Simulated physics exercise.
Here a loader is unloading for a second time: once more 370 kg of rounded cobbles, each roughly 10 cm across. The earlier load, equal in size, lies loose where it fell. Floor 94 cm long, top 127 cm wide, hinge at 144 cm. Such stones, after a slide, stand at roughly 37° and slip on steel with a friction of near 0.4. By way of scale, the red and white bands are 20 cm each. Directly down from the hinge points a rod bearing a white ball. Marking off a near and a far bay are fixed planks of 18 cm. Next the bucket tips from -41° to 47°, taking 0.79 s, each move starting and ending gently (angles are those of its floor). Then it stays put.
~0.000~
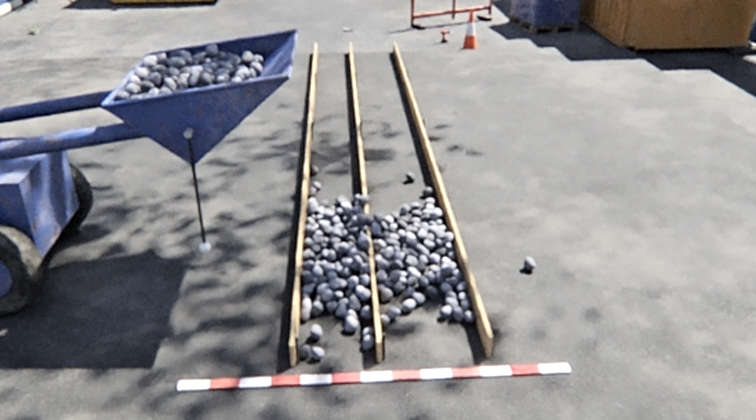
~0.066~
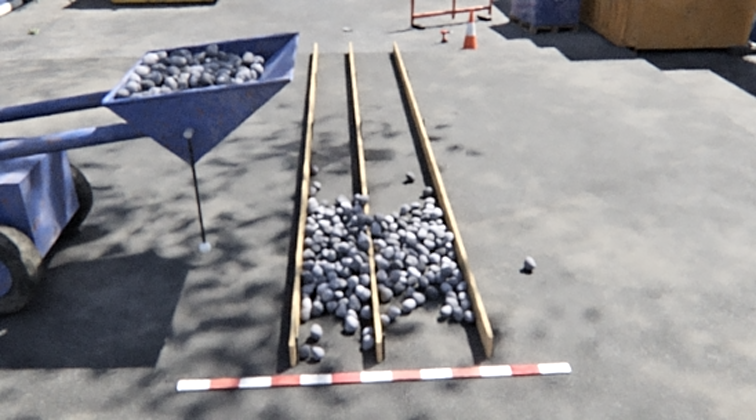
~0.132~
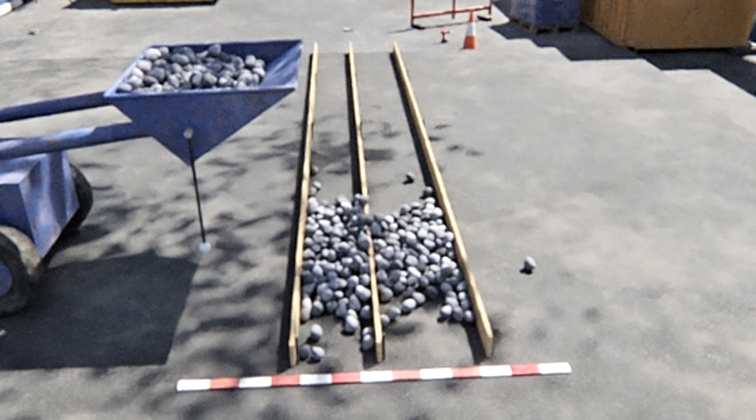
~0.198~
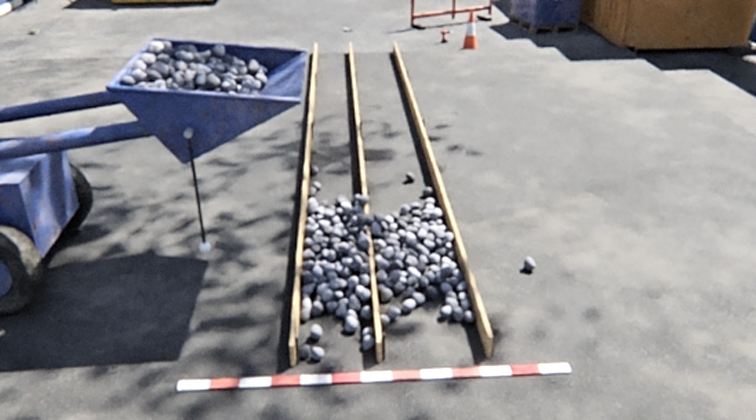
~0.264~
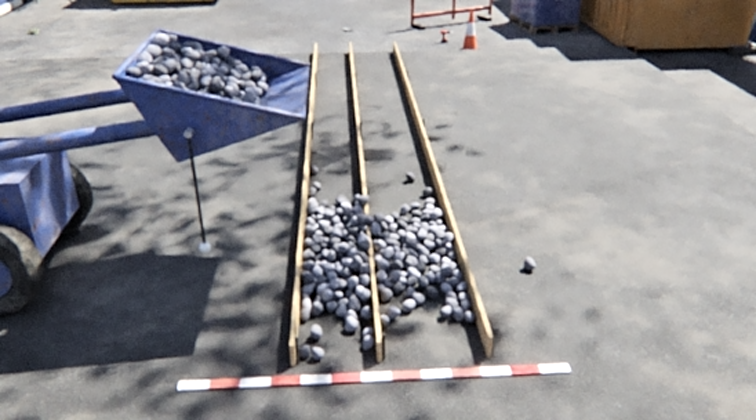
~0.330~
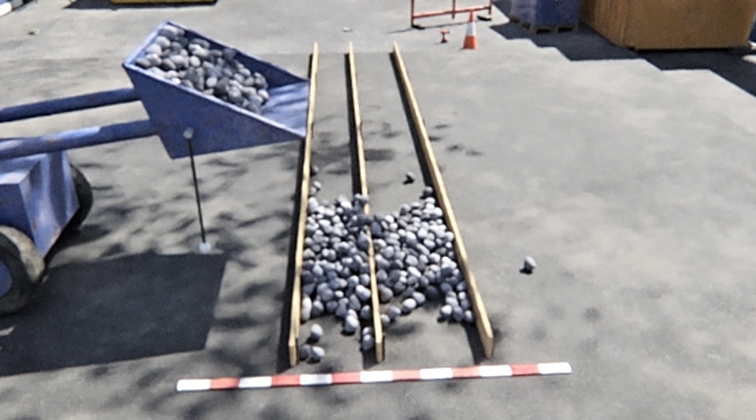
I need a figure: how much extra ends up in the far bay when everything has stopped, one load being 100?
Roughly 13 per cent of a load more.
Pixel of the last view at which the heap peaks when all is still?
Around (333, 224).
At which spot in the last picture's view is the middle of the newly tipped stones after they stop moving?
Centre at roughly (324, 244).
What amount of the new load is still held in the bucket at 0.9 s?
It holds some 75 per cent.
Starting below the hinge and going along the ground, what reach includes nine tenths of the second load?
Ahead of it by roughly 130 cm.
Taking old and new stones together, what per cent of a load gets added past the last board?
Roughly 0 in a hundred, I'd estimate.
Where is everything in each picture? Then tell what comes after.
Lip at (289, 76), floor tilted -41°, highest stones at (190, 61). The earlier load is highest near (361, 232), 22 cm above ground level, 60 % in the near bay, 40 % in the far bay, in the first frame.
The bucket is at -39°, its lip at (291, 79); the top of the load is at (178, 60); the stones move at 0.2 m/s on average, in the second frame.
Lip at (295, 88), floor tilted -34°, highest stones at (170, 58); the stones move at 0.3 m/s on average, in the third frame.
The bucket is at -27°, its lip at (300, 102); the top of the load is at (165, 55); the stones move at 0.5 m/s on average, in the fourth frame.
The bucket is at -18°, its lip at (304, 119); the top of the load is at (167, 47); the stones move at 0.5 m/s on average, in the fifth frame.
The bucket is at -8°, its lip at (305, 138); the top of the load is at (172, 42); the stones move at 0.6 m/s on average, in the sixth frame.
After 0.6 s the floor is at 33°; in per cent of one load, 100 in the bucket, 60 in the near bay, 40 in the far bay; the foremost stones are at (463, 260).
After 0.9 s the floor is at 47°; in per cent of one load, 77 in the bucket, 20 short of the bays, 63 in the near bay, 40 in the far bay; the foremost stones are at (463, 260).
After 1.2 s the floor is at 47°; in per cent of one load, 8 in the bucket, 27 short of the bays, 122 in the near bay, 42 in the far bay; the foremost stones are at (463, 260).
After 4.1 s the floor is at 47°; in per cent of one load, 0 in the bucket, 25 short of the bays, 122 in the near bay, 53 in the far bay; the foremost stones are at (466, 269). Net gain in the far bay, 13.
